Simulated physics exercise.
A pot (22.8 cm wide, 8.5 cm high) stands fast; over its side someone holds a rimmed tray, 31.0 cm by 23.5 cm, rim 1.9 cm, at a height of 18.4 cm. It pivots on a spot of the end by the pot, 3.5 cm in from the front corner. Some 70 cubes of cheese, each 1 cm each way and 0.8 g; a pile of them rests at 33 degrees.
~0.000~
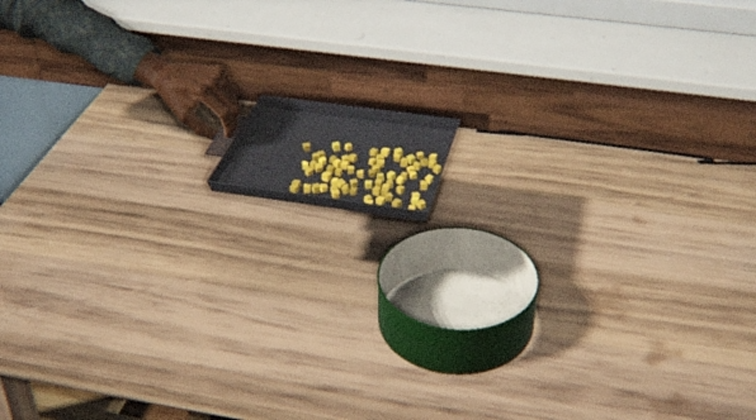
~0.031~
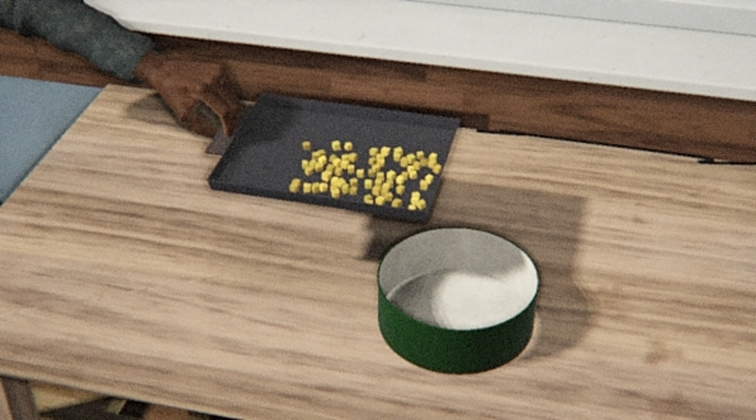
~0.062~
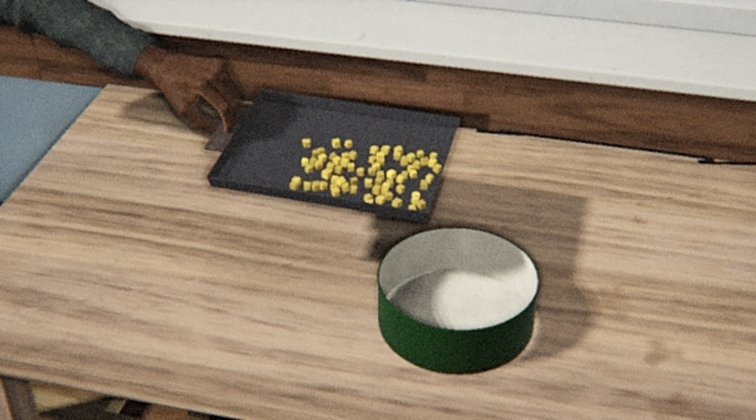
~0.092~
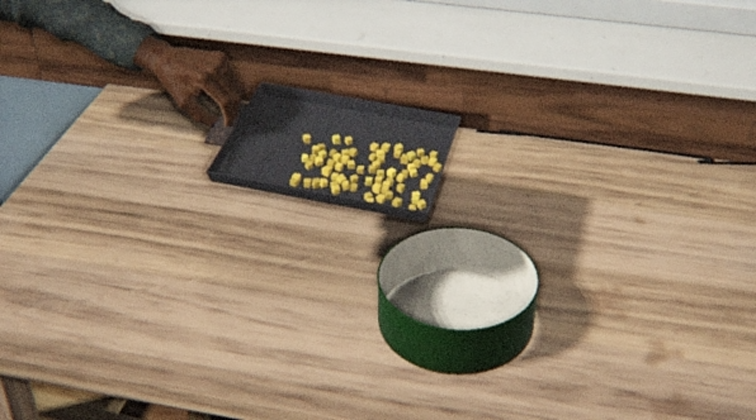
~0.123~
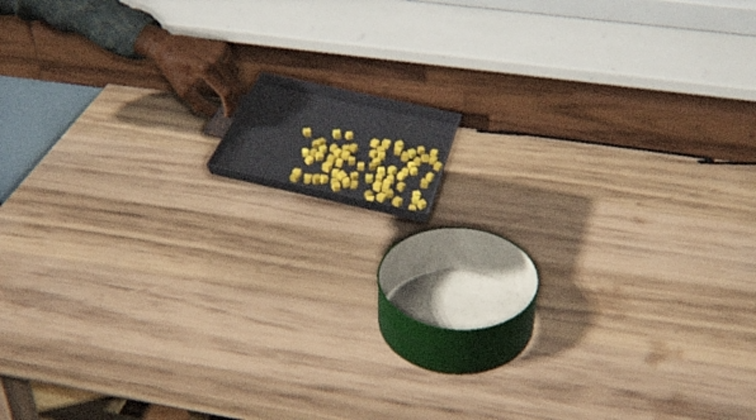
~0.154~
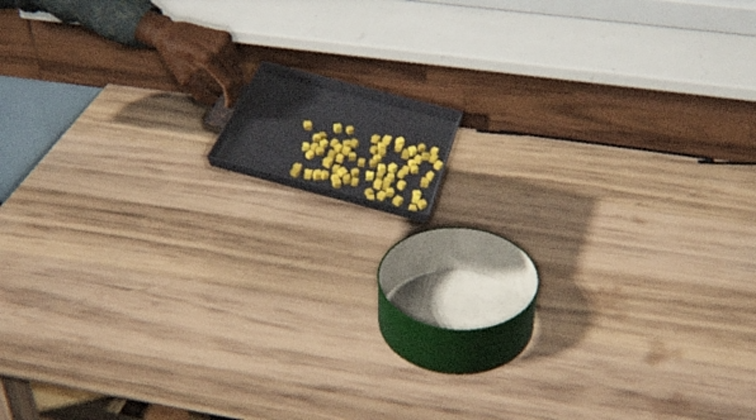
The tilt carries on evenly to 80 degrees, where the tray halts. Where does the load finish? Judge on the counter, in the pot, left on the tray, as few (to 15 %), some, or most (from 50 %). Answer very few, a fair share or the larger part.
Counter: Very few, pot: The larger part, tray: A fair share.
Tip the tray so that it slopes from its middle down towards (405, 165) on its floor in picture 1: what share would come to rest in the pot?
About 30 per cent.
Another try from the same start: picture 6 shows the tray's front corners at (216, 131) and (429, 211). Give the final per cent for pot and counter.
Pot 60, counter 10.
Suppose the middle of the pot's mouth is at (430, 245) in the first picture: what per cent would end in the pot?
Some 50 per cent.
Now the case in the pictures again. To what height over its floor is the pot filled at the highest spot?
About 1.5 cm.
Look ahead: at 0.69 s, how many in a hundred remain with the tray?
About 100 per cent.
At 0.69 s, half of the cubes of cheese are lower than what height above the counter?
About 22 cm.
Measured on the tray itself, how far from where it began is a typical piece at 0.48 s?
Some 1 cm.
Then, at 0.48 s, tilt 45 degrees; the tray holds 100 %, the pot 0 %.
Then, at 0.69 s, tilt 67 degrees; the tray holds 100 %, the pot 0 %.
After 1.02 s, tilt 80 degrees; the tray holds 45 %, the pot 45 %.
By 2.2 s all is still; counter 0 %, pot 65 %, tray 35 %.
